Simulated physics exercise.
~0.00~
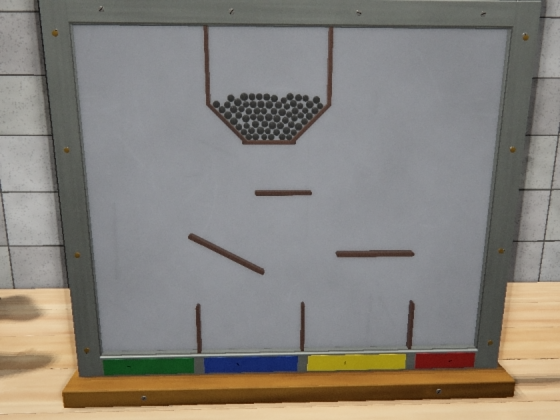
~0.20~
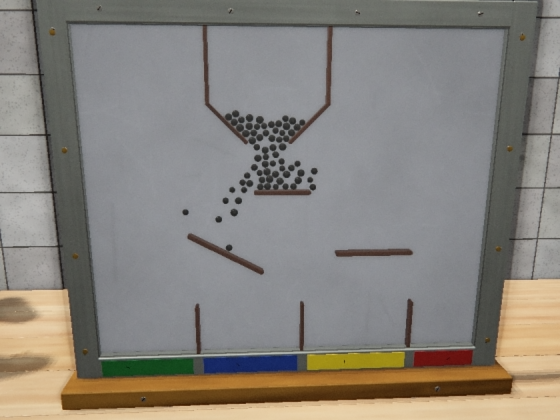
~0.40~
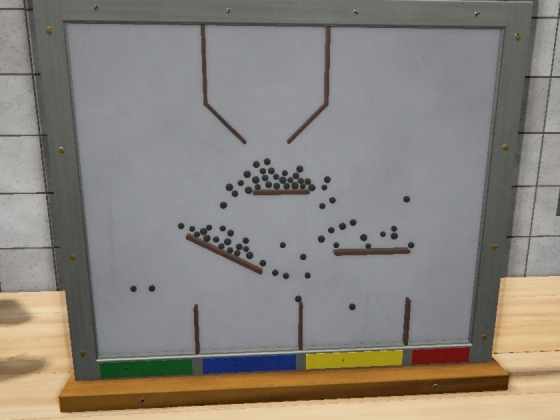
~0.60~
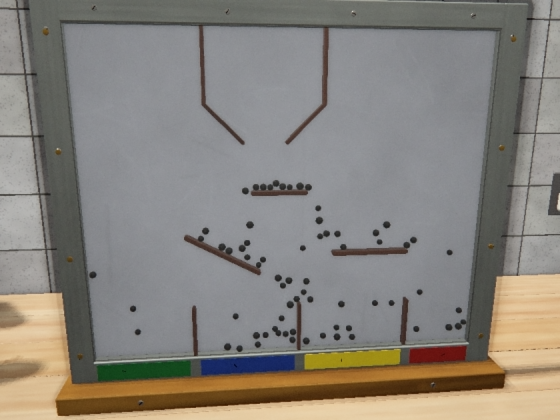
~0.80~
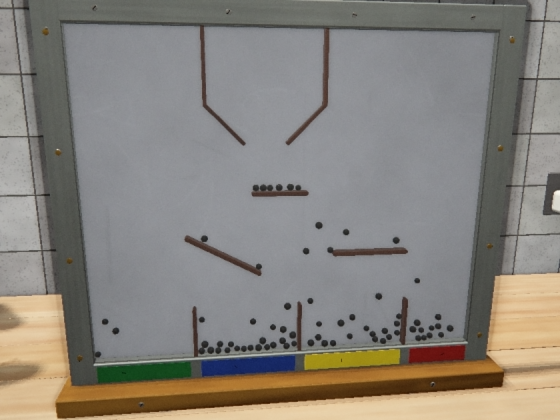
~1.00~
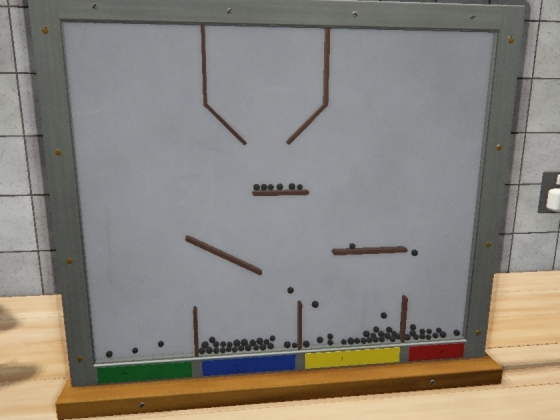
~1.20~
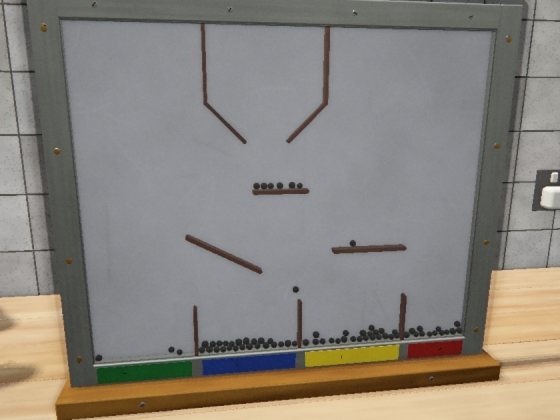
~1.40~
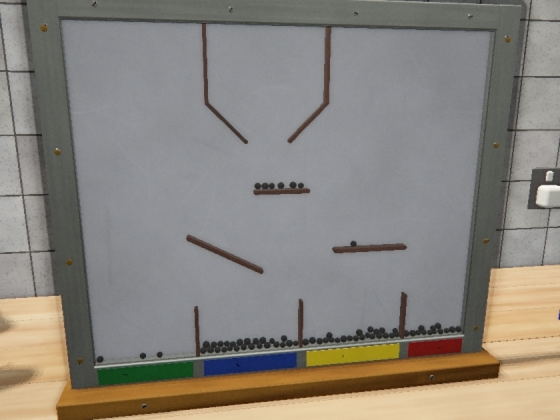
The video shows dark beads pouring from an opened hopper in an upright framed case, bouncing off three brown ledges and scattering into four colour-marked bins. Most settle in the blue, yellow and red bins, with few in green and several left on the upper ledges.
